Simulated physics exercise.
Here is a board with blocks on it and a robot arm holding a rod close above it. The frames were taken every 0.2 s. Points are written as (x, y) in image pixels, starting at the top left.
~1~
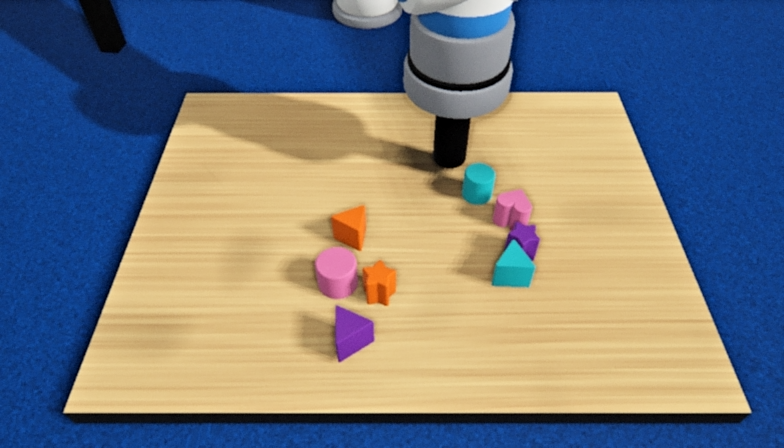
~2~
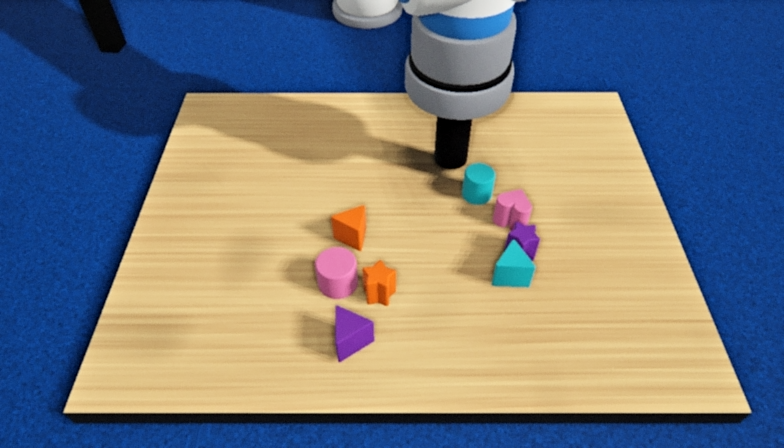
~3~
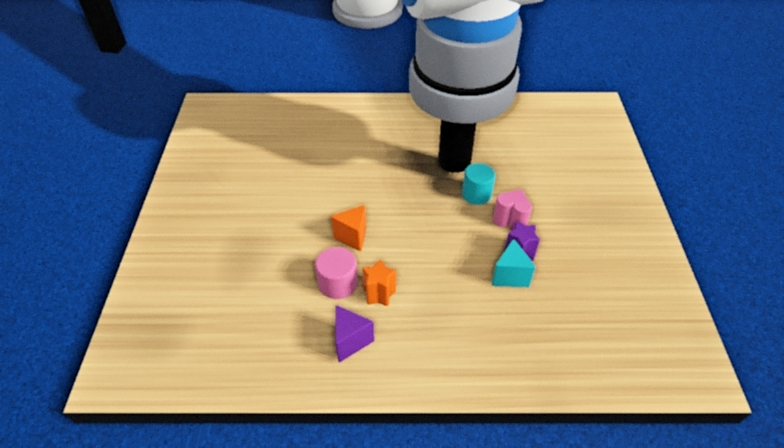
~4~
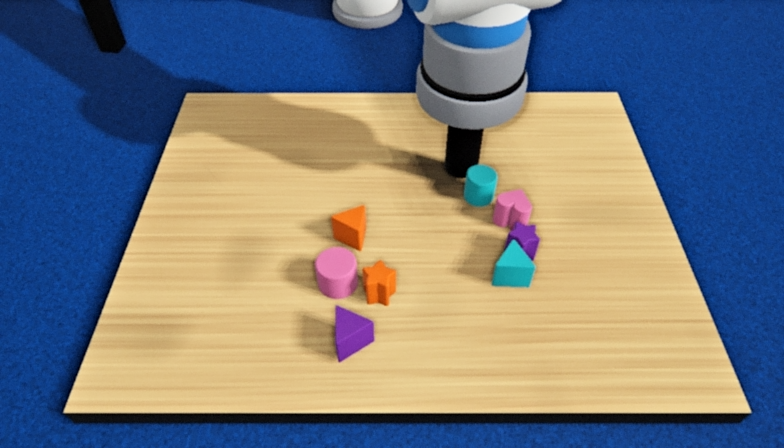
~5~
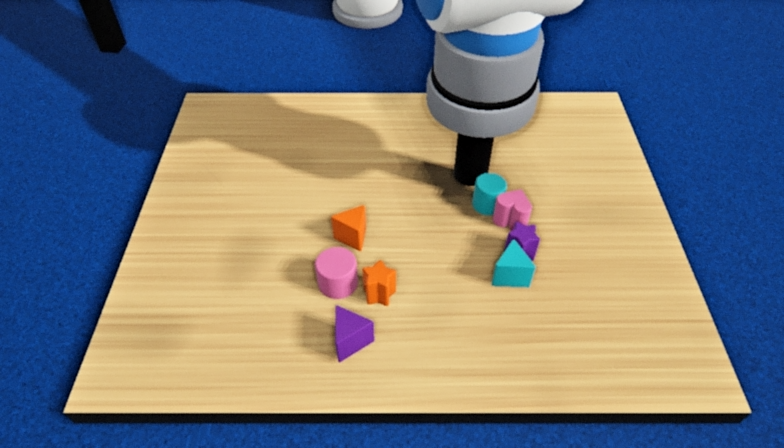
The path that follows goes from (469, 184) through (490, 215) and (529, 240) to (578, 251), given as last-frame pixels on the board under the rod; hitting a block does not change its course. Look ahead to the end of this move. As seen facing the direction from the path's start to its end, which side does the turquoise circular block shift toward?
My prediction: Rightwards.
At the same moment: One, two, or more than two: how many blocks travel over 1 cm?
At least three of them.
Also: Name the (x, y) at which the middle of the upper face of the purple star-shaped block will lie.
In the picture, it is at (559, 272).
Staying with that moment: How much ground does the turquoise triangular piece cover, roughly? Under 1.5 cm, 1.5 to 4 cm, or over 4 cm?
It goes hardly anywhere, under 1.5 cm.
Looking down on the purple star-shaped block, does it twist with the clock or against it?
Top view: Clockwise.
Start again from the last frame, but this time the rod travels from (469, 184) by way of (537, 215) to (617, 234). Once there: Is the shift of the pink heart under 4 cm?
It seems not.
What follows on the original path. One third of the way, rod (492, 206); turquoise circular block (518, 215); pink heart (548, 220), turned 55° anticlockwise; purple star-shaped block (532, 238), turned 25° clockwise.
Two thirds of the way, rod (531, 231); turquoise circular block (556, 243); pink heart (577, 228), turned 110° anticlockwise; purple star-shaped block (554, 267), turned 70° clockwise.
At the end, rod (582, 242); turquoise circular block (585, 258); turquoise triangular piece in place; pink heart (621, 236), turned 150° anticlockwise; purple star-shaped block (559, 272), turned 100° clockwise.
